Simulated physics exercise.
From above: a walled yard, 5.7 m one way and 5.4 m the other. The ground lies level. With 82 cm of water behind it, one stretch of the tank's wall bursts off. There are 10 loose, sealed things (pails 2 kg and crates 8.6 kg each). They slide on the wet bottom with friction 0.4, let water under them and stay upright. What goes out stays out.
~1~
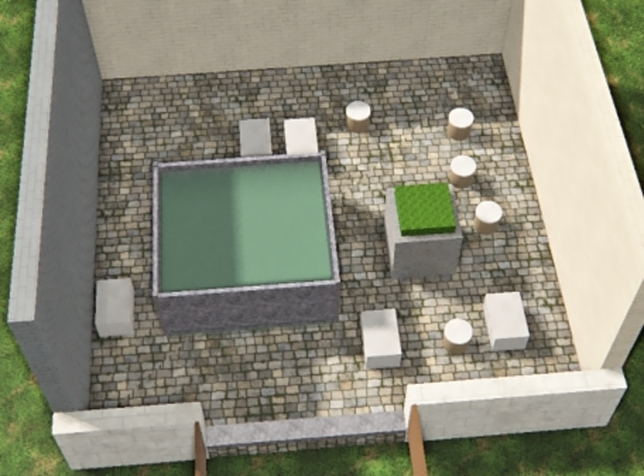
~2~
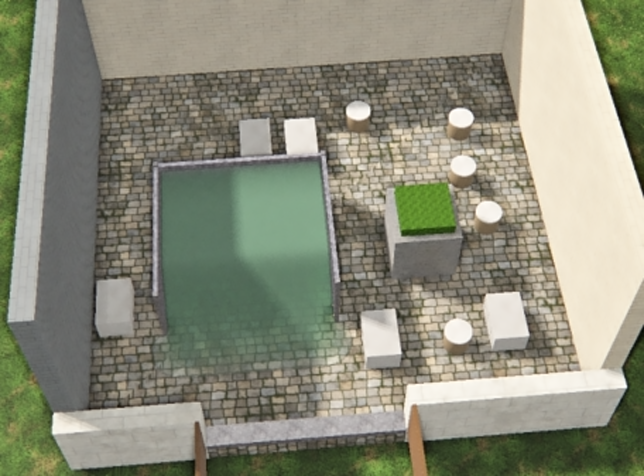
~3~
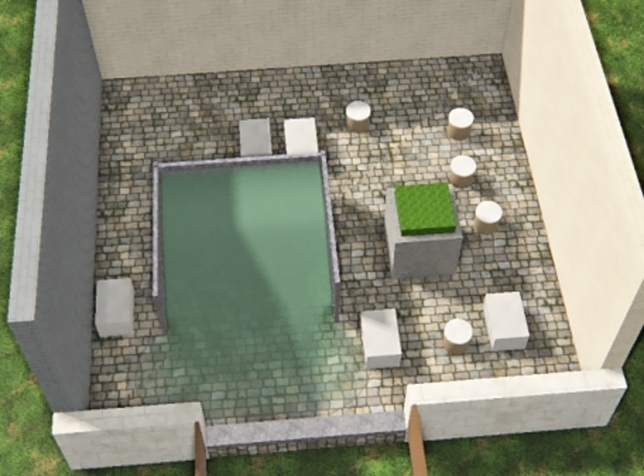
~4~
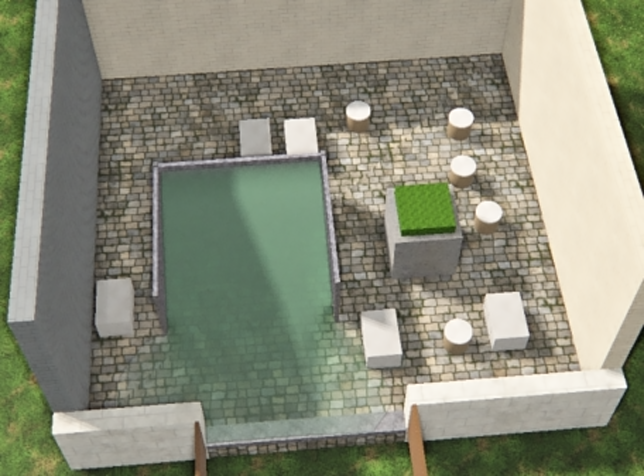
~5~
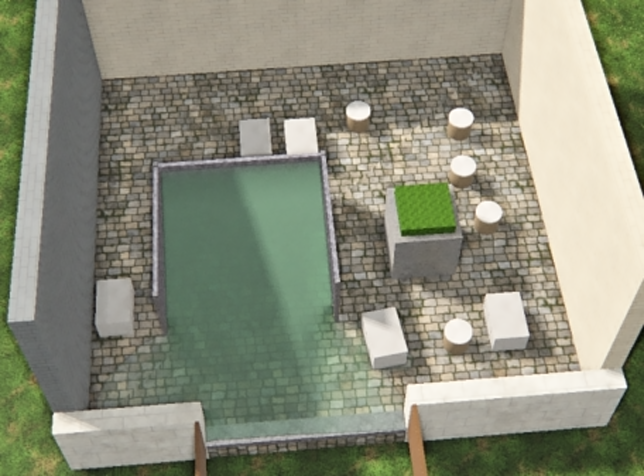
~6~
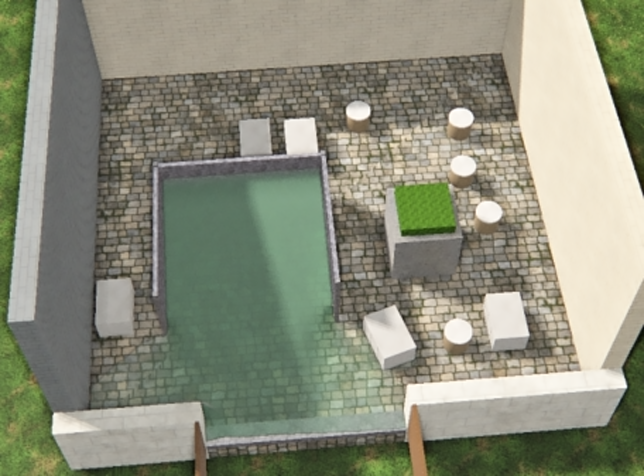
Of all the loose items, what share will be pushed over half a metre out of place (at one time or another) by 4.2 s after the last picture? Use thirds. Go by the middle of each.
That comes to less than a third.
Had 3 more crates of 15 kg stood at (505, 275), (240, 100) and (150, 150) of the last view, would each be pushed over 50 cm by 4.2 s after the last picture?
In turn: Under, more, more.
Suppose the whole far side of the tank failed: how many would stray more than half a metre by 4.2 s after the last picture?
In that case 9 of them.
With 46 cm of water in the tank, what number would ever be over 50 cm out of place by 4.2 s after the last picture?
Then 1.
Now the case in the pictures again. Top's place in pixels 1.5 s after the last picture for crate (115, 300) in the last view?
Around (141, 199).
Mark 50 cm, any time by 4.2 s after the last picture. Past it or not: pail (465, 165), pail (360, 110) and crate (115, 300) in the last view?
In that order: Short of it, less, past it.
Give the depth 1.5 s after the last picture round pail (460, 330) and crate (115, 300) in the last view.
Roughly 0 and 7 cm.
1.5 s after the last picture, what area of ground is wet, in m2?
About 12.0 m2.
Then, 0.4 s after the last picture 0 of 10 are over 50 cm from their spots; 0 afloat.
Then, 1.5 s after the last picture 1 of 10 are over 50 cm from their spots; 0 afloat.
Then, 2.8 s after the last picture 1 of 10 are over 50 cm from their spots; 0 afloat.
Then, 4.2 s after the last picture 1 of 10 are over 50 cm from their spots, and 1 have been at some point; 1 afloat.
